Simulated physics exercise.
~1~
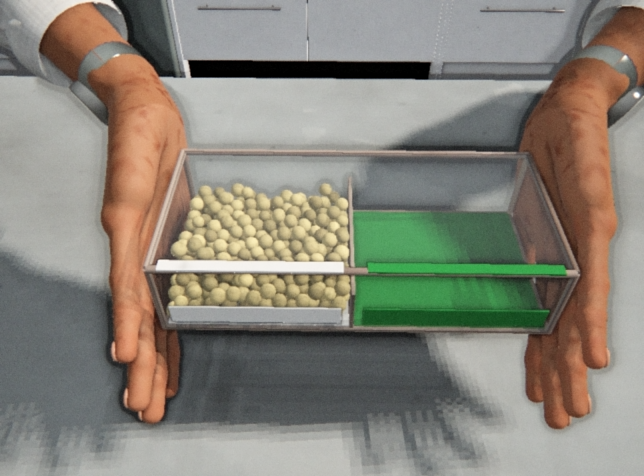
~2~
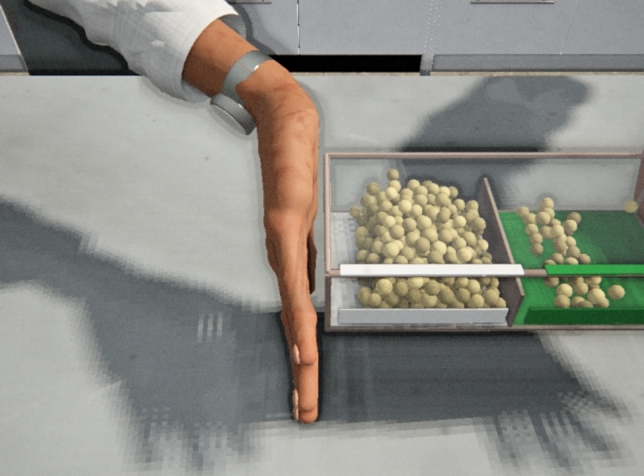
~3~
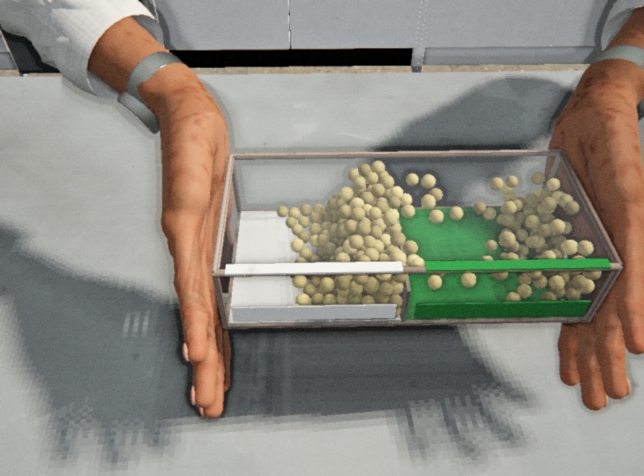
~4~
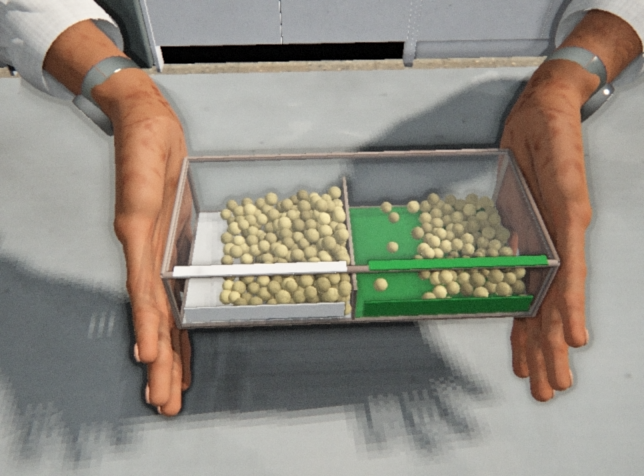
The clip shows two hands holding a clear, lidded box of pale, round beans, all on the white side of a divider, and shaking it right and left. Some beans cross to the green side, and the box ends with beans in both halves, more on the white side.
